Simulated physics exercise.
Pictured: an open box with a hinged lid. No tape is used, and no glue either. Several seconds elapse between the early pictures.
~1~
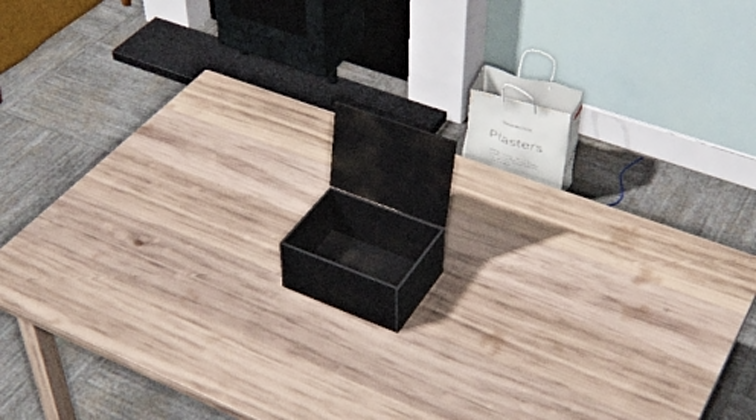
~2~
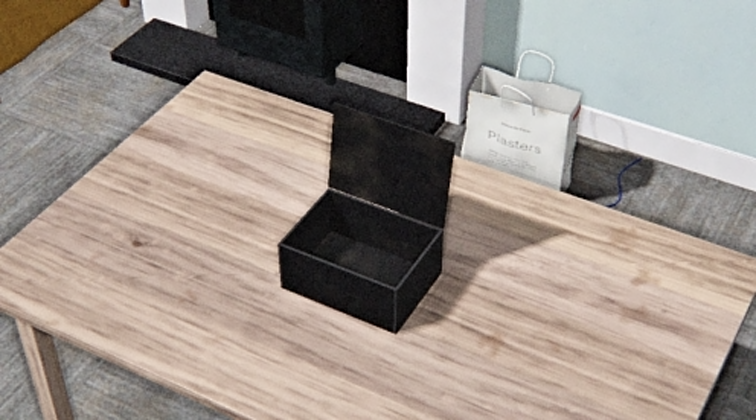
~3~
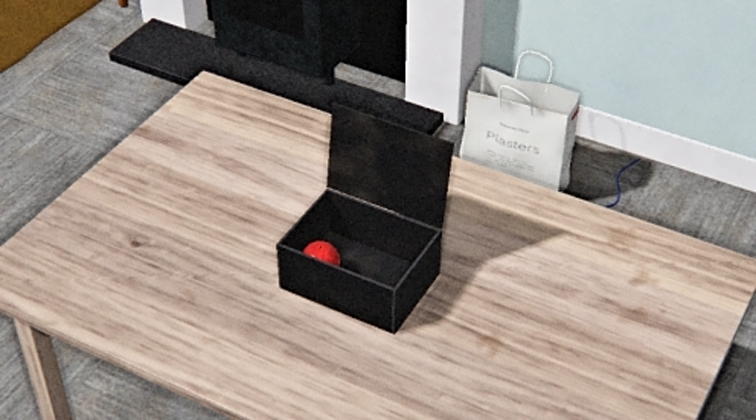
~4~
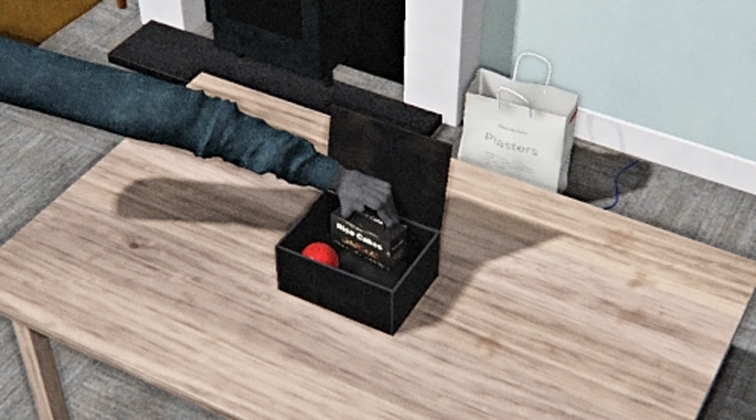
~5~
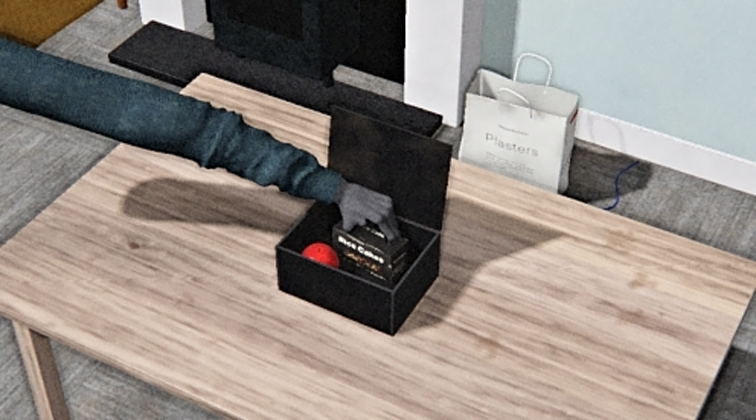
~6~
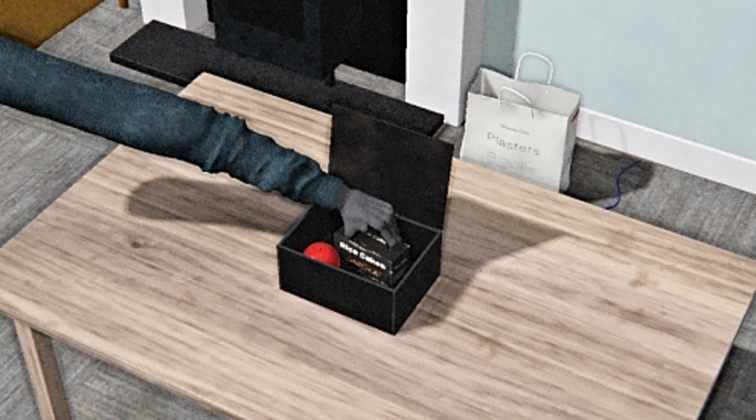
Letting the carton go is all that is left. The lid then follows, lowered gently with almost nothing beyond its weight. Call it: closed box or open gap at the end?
Closed box.
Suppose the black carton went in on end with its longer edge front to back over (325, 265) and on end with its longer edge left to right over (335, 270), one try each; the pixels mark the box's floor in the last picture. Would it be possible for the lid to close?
In the first case it stays ajar; in the second case it shuts flat.
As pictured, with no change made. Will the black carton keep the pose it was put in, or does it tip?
Observation: It keeps the set orientation.
Then, 1.50 s after the last picture, lid 66° above the rim.
Then, 1.80 s after the last picture, lid 34° above the rim.
At rest, lid shut; both in place. Seen from the same camera at the end, black carton near (372, 253).
